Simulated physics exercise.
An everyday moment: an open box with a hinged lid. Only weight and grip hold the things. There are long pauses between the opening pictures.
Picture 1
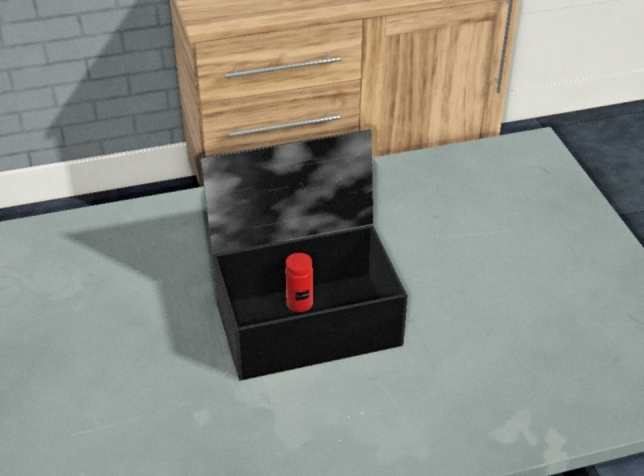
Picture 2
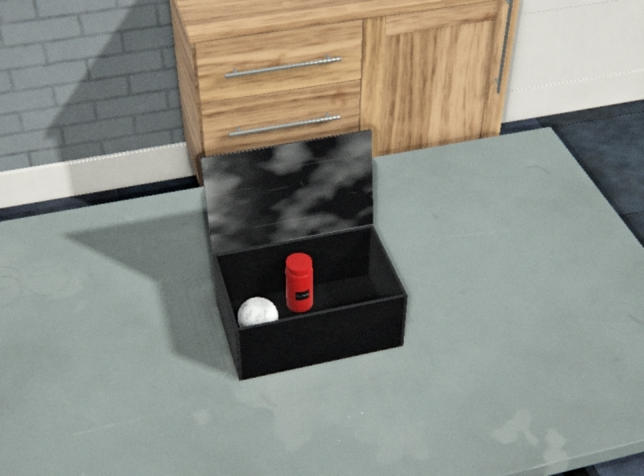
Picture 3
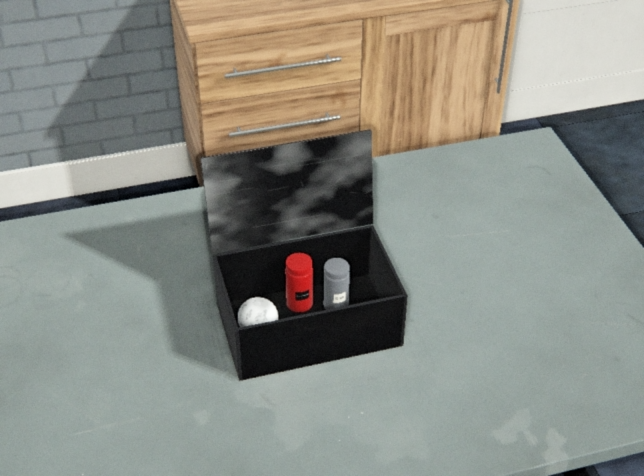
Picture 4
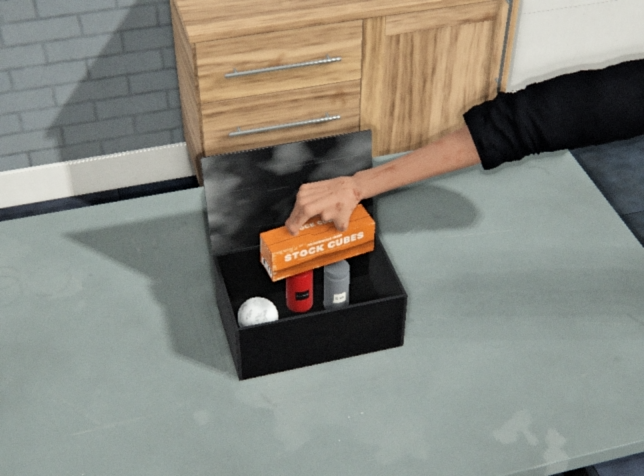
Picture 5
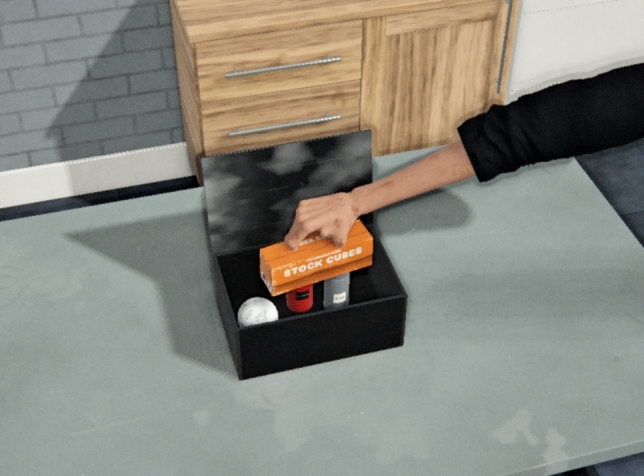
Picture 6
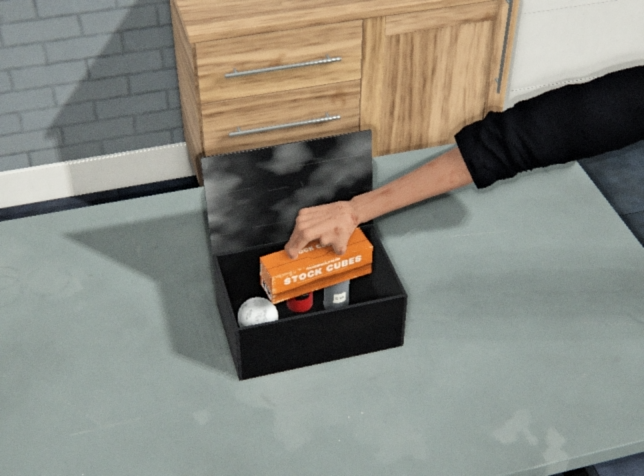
On a grey-green tabletop in front of a wooden cabinet and a grey brick wall, seen from above by a still camera, sits an open black box with a raised lid. A red shaker stands inside, then a white ball appears at its left and a grey shaker at its right. A dark-sleeved arm reaches from the right, its hand lowering an orange stock cubes carton slightly over the shakers.
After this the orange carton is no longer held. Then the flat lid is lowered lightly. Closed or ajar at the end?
The lid sits on the rim.
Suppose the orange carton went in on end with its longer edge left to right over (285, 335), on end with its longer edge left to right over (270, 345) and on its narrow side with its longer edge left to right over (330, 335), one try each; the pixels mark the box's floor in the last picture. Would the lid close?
First, it closes; second, it sits on the rim; third, it shuts flat.
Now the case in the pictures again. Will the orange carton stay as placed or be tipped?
The orange carton tips.
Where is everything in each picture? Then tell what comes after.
In the first picture, the last thing is not in view yet; red shaker (299, 283).
In the second picture, the last thing is not in view yet.
In the third picture, the last thing is not in view yet; grey shaker (336, 286).
In the fourth picture, on its way; orange carton (318, 242); red shaker (299, 283).
In the fifth picture, on its way; orange carton (317, 257).
In the sixth picture, in place under the hand; orange carton (317, 265).
Then, 1.00 s on from there, lid starting down; orange carton on its side near (328, 330); white ball shifted a little.
Then, 1.70 s on from there, lid 46° above the rim; orange carton on its side near (328, 330); white ball shifted about its own width.
In the end, lid shut; toppled in the box, orange carton; moved from the start, white ball; the other 2 unmoved. At the end, from the last picture's camera, orange carton near (328, 330).
